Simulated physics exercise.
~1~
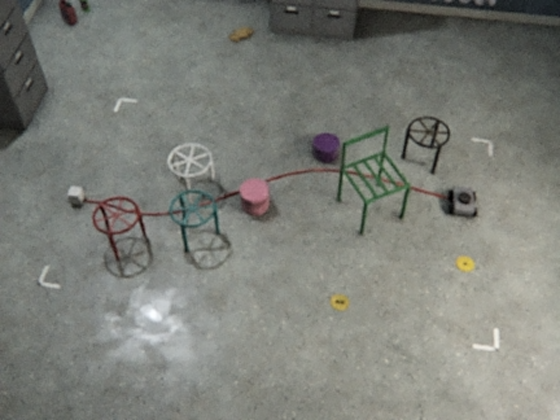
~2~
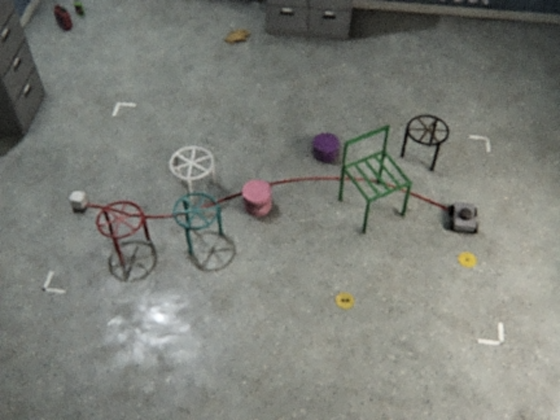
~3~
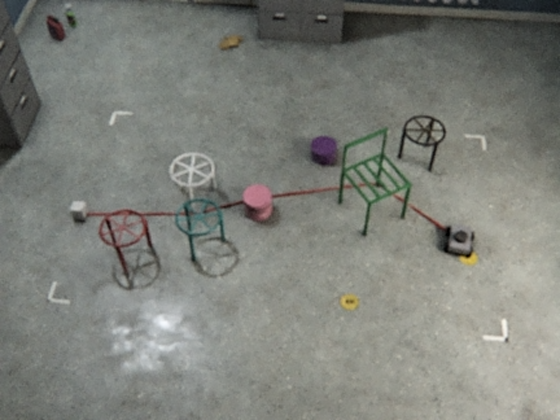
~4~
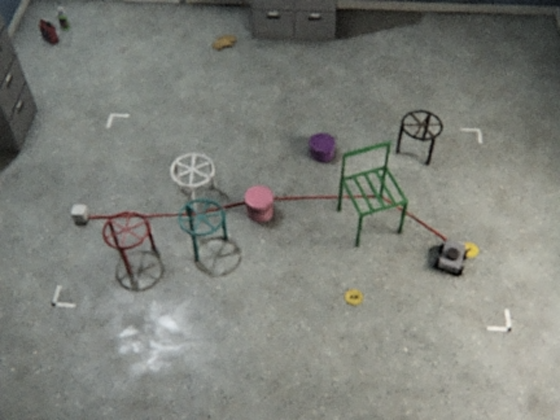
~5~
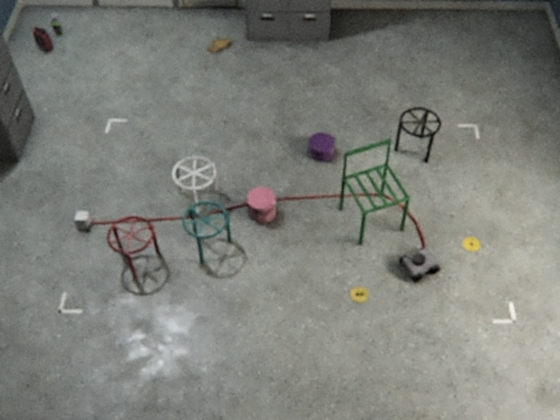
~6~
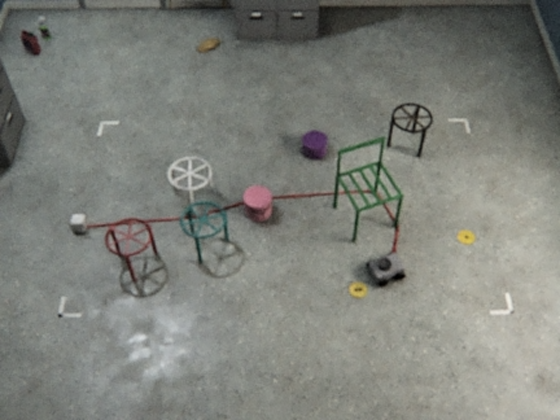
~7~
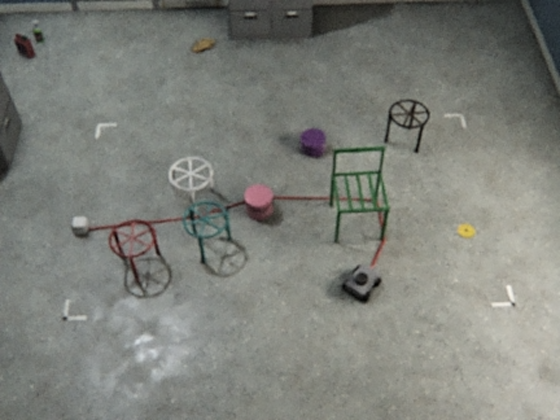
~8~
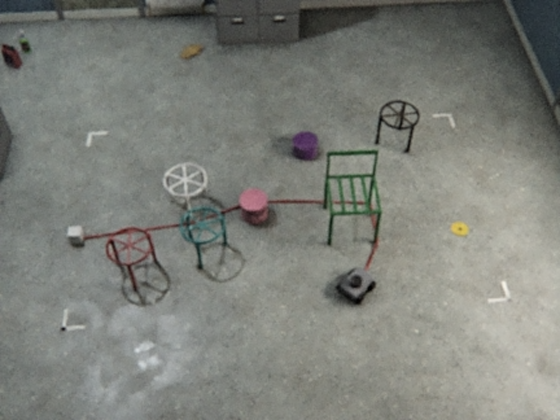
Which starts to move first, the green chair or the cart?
The cart starts to move first, heading down the floor with the red lead behind it, and the green chair shifts only later.
